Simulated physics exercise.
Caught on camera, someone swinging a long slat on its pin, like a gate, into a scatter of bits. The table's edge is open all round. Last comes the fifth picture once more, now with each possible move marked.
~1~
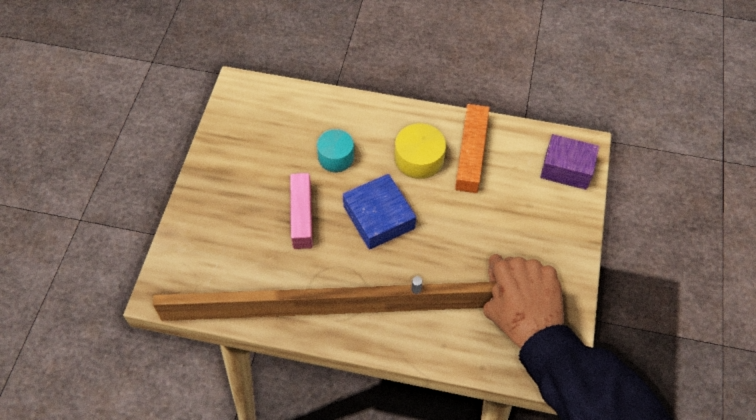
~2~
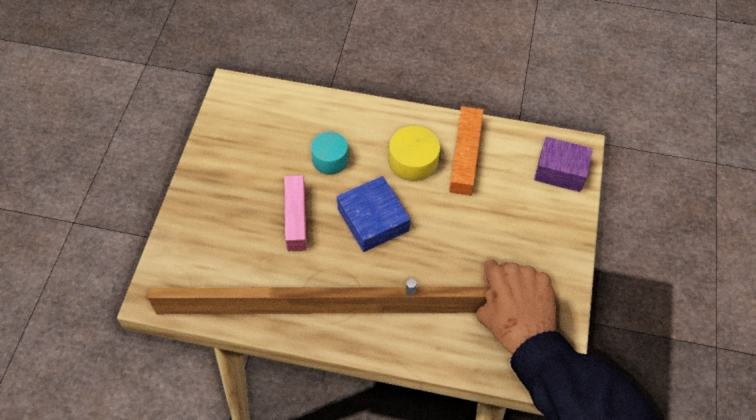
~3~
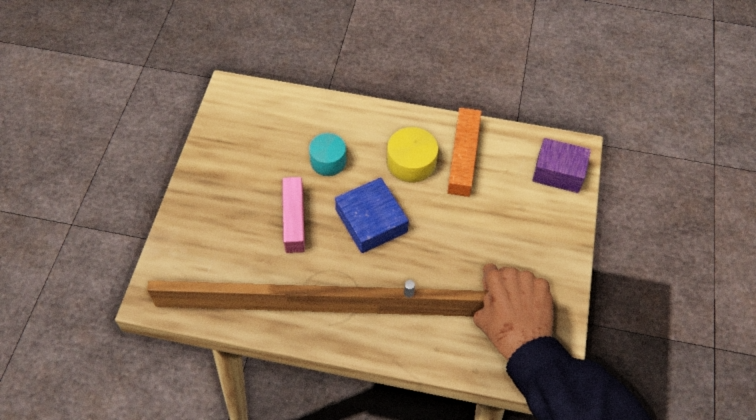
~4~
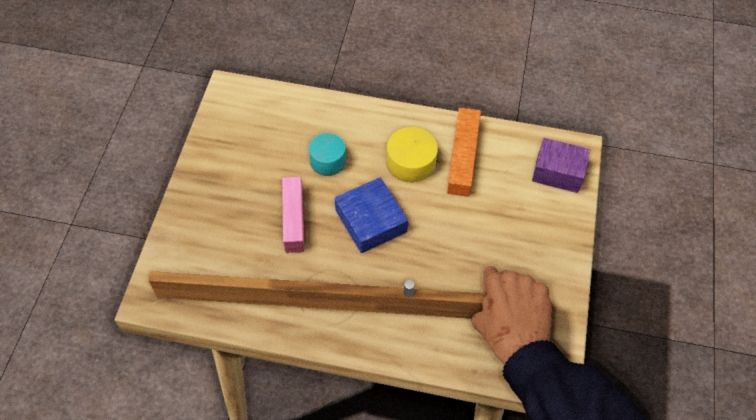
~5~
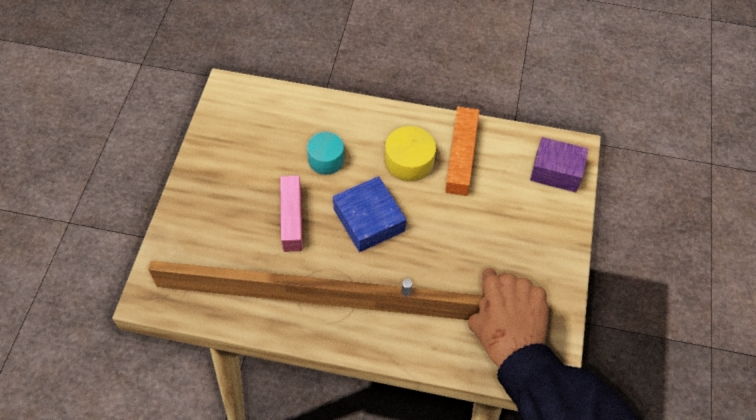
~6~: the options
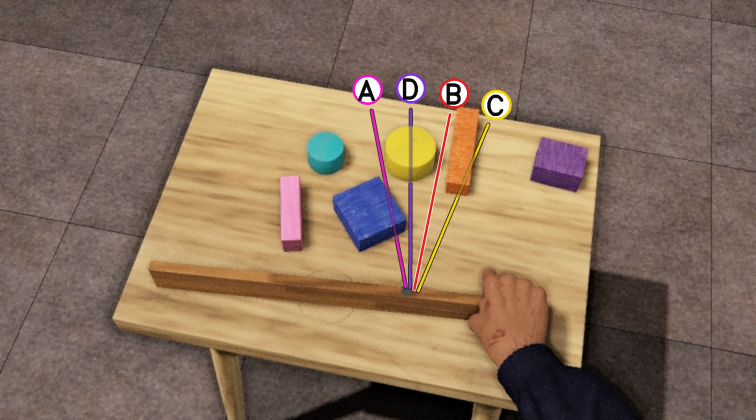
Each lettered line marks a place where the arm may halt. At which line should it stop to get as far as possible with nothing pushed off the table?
C is the last safe line.
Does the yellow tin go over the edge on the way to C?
No.
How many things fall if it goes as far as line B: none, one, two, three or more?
In all, none.
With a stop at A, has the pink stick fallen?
No.
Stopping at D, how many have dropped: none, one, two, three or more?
The count is none.
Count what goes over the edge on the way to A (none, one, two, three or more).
In all, none.
On the marked copy, A at (388, 193); B at (433, 196); C at (456, 203); D at (411, 193).
Taking C. A third of the way, arm (313, 210); pink stick (305, 192); purple block (559, 165).
Two thirds of the way, arm (388, 179); turquoise tin (410, 116); orange bar (469, 151).
When it is over, arm (452, 186); purple block (591, 171); turquoise tin (506, 125); nothing has fallen.
As for the rest, A is safe but short; B is safe but short; D is safe but short.
